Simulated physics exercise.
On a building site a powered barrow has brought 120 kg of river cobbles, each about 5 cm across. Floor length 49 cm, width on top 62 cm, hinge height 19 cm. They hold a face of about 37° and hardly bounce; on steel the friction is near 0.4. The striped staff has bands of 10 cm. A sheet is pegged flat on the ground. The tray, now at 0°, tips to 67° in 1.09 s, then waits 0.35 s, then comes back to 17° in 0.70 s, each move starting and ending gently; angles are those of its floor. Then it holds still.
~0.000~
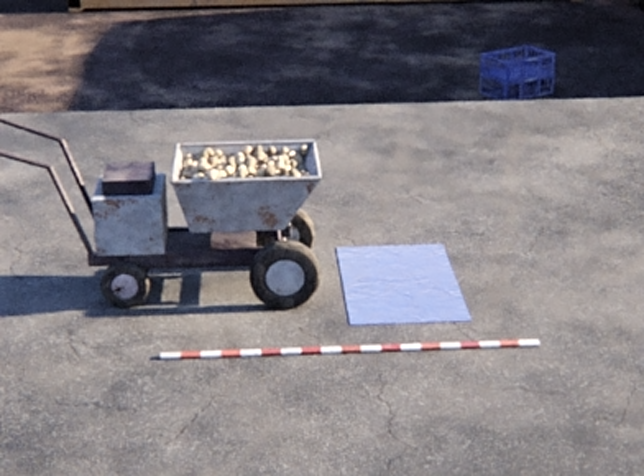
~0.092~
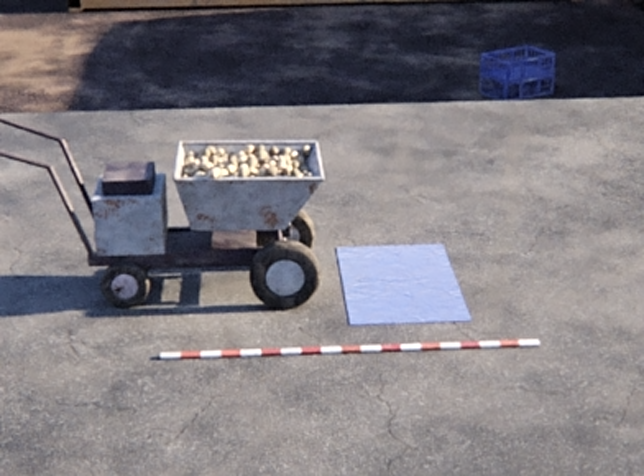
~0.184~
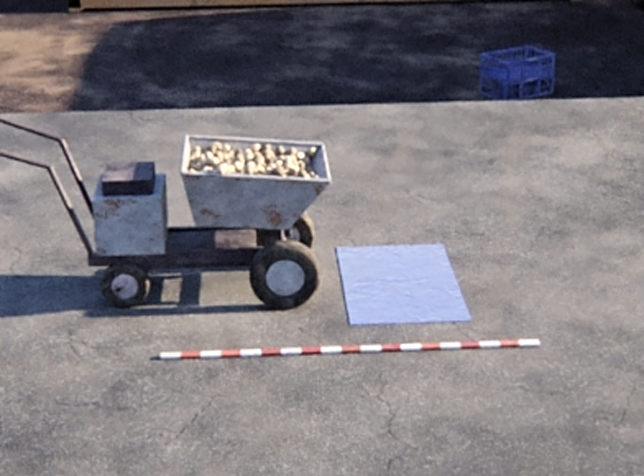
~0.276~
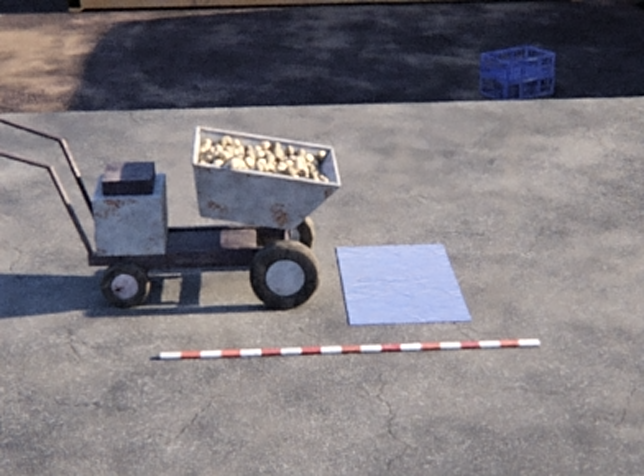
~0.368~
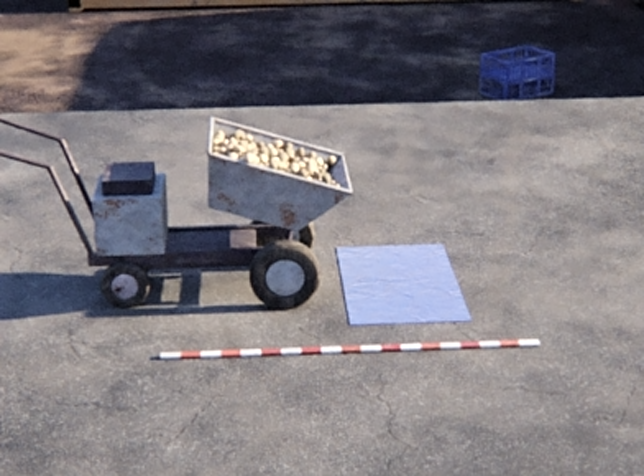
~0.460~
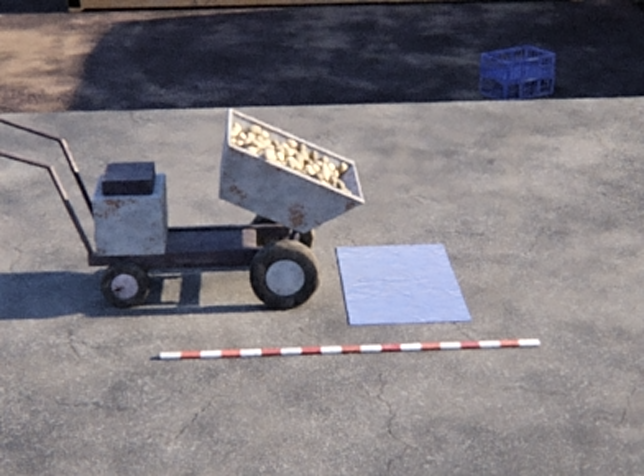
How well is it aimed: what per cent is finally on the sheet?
Some 45 per cent of it.
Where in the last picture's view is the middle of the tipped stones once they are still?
Near (433, 277).
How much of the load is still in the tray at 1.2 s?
It holds some 75 per cent.
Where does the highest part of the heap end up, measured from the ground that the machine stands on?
Some 16 cm above that level.
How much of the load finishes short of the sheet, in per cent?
About 0 per cent.
After 0.8 s the floor is at 57°; 100 % in the tray; the foremost stones are at (390, 231).
After 1.2 s the floor is at 67°; 75 % in the tray, 24 % on the sheet; the foremost stones are at (459, 284).
After 2.6 s the floor is at 17°; 33 % in the tray, 1 % short of the sheet, 45 % on the sheet, 21 % off the sheet elsewhere; the foremost stones are at (586, 276).
After 4.5 s the floor is at 17°; 33 % in the tray, 1 % short of the sheet, 45 % on the sheet, 21 % off the sheet elsewhere; the foremost stones are at (586, 276).
